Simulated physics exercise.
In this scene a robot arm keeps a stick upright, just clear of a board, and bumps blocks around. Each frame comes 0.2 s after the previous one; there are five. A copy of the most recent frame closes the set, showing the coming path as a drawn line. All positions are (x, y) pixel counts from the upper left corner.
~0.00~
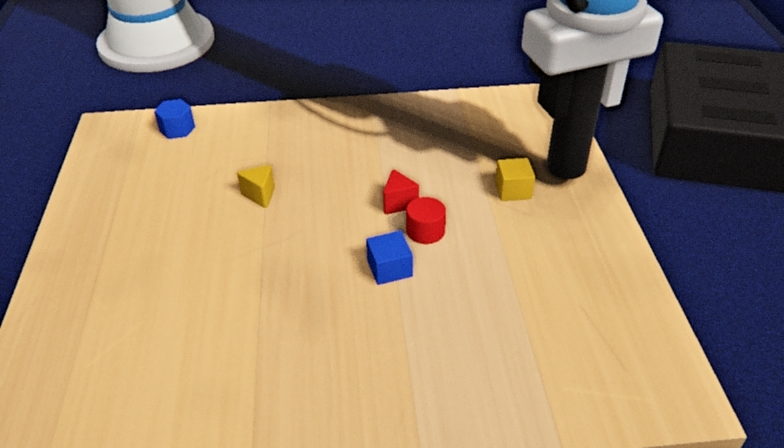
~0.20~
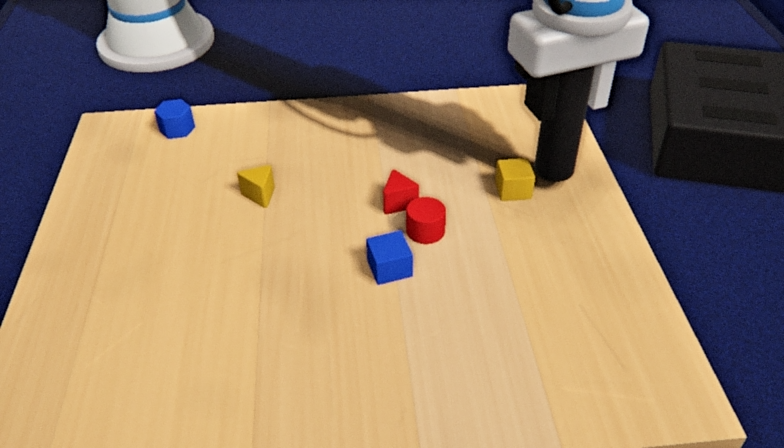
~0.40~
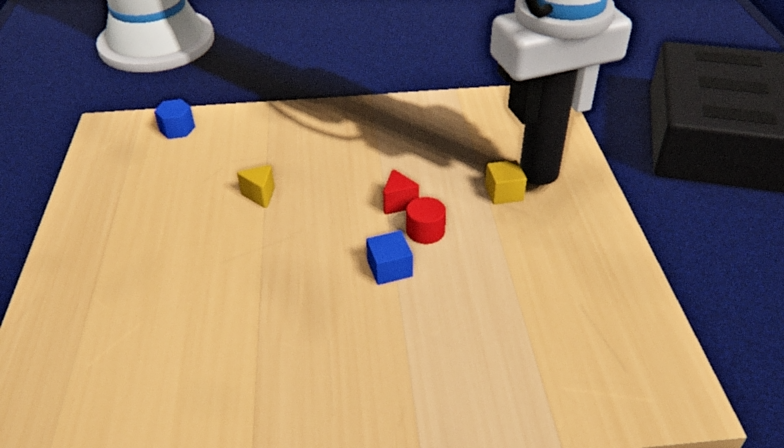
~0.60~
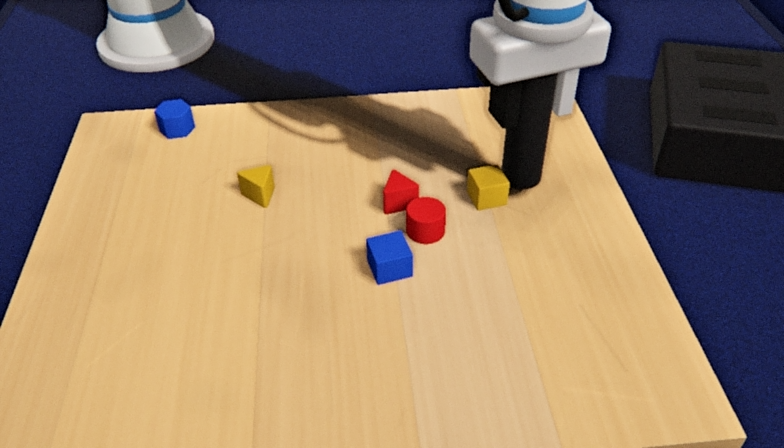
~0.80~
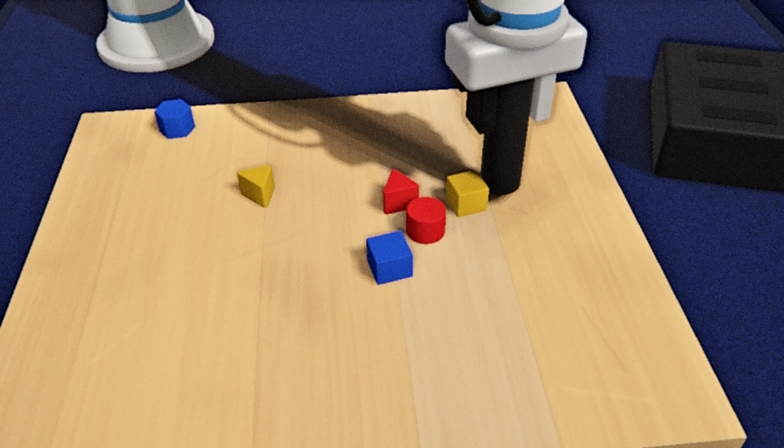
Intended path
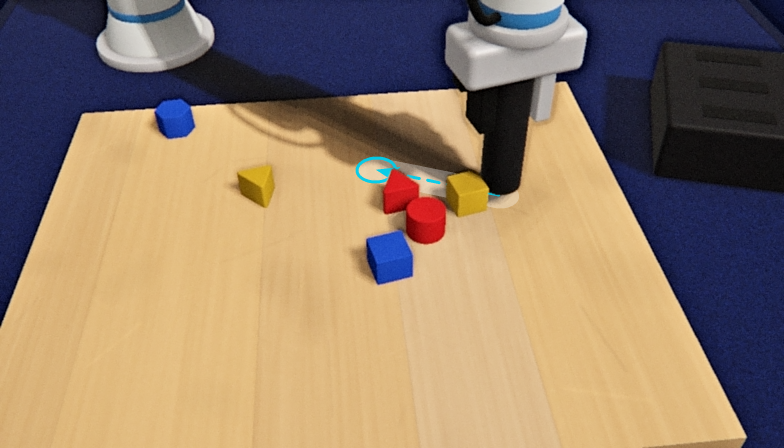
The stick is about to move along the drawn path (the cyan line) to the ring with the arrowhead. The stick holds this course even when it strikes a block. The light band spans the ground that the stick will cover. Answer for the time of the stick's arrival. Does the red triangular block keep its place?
Yes, I think so.
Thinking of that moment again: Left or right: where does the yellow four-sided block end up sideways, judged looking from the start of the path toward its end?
It is displaced to the left.
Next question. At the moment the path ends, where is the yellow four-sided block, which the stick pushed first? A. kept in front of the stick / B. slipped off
B.
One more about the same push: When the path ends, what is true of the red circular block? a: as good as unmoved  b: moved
a: As good as unmoved.
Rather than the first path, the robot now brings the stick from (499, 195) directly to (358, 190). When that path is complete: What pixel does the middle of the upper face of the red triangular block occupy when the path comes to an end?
The red triangular block ends near (358, 190).
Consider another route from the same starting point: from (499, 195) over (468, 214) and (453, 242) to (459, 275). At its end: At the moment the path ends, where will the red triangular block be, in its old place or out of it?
That block stays in place.
Path on the board, from (499, 195) to (376, 170).
The first path, step by step. One third of the way, stick (457, 174); yellow four-sided block (442, 185), turned 45° anticlockwise.
Two thirds of the way, stick (415, 166); yellow four-sided block (441, 185), turned 50° anticlockwise.
At the end, stick (376, 158); red triangular block in place; red circular block in place; yellow four-sided block (441, 185), turned 50° anticlockwise.
